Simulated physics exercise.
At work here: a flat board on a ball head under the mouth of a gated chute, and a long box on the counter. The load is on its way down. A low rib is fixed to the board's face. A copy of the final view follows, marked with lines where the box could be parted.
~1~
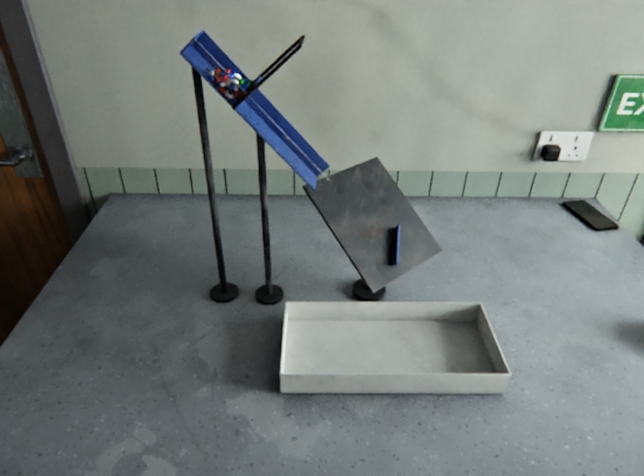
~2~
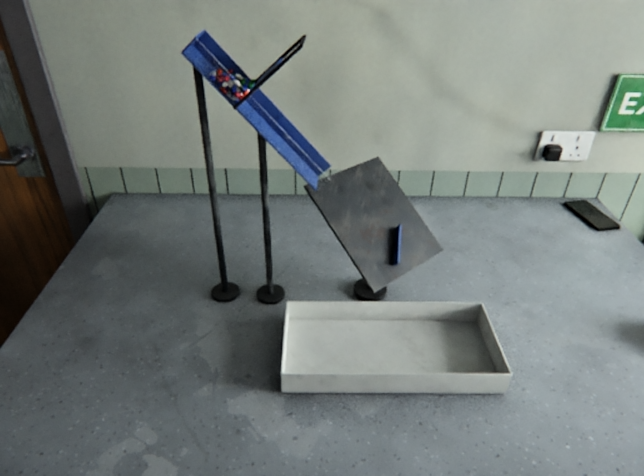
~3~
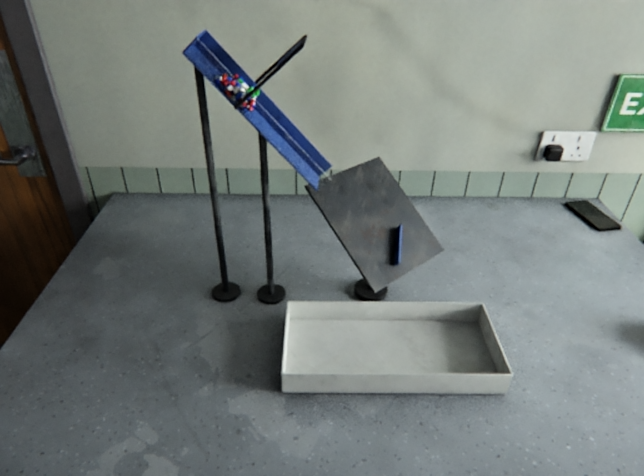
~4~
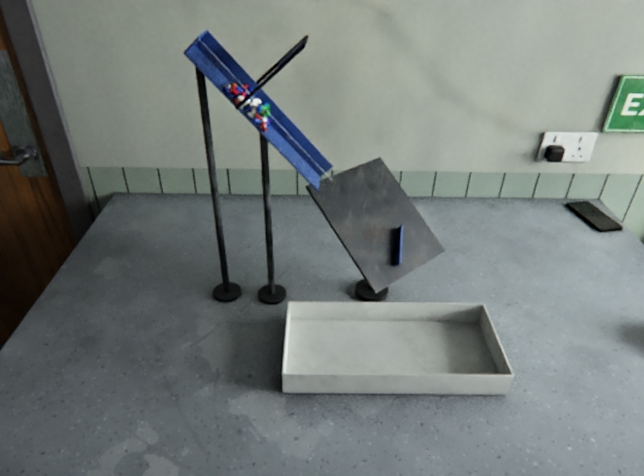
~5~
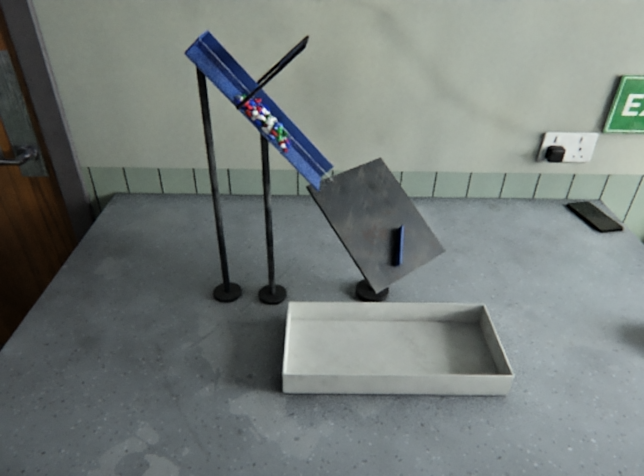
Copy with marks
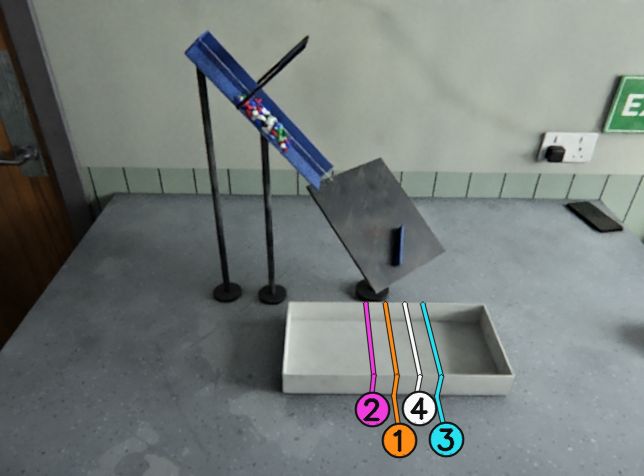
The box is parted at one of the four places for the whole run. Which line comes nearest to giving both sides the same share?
Line 4.
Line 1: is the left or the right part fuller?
The right side.
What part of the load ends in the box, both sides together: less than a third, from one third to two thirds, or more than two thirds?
It is more than two thirds.
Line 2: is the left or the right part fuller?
Right.
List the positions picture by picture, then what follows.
Load behind the gate at (235, 85), jelly beans; lip of the chute at (316, 184), sloping steeply, in the first frame.
Middle of the board at (377, 219), tilted fairly steeply; middle of its low edge at (411, 270); of its high edge at (344, 170), in the second frame.
Front corners of the box at (282, 373) and (512, 375), empty; front of the load at (252, 107), in the third frame.
Middle of the load at (251, 104); its front at (265, 129), about a quarter of the way to the lip; rib from (402, 225) to (400, 263), in the fourth frame.
Middle of the load at (262, 121); its front at (288, 141), about half of the way to the lip, in the fifth frame.
On the marked copy, line 1 crosses the front rim at (396, 375); line 2 crosses the front rim at (373, 374); line 3 crosses the front rim at (441, 375); line 4 crosses the front rim at (419, 375).
If 1 is chosen, of what is caught, none on the left of the divider, all on the right.
If 2 is chosen, of what is caught, none on the left of the divider, all on the right.
If 3 is chosen, of what is caught, nearly all on the left of the divider, a small part on the right.
If 4 is chosen, of what is caught, about half on the left of the divider, about half on the right.
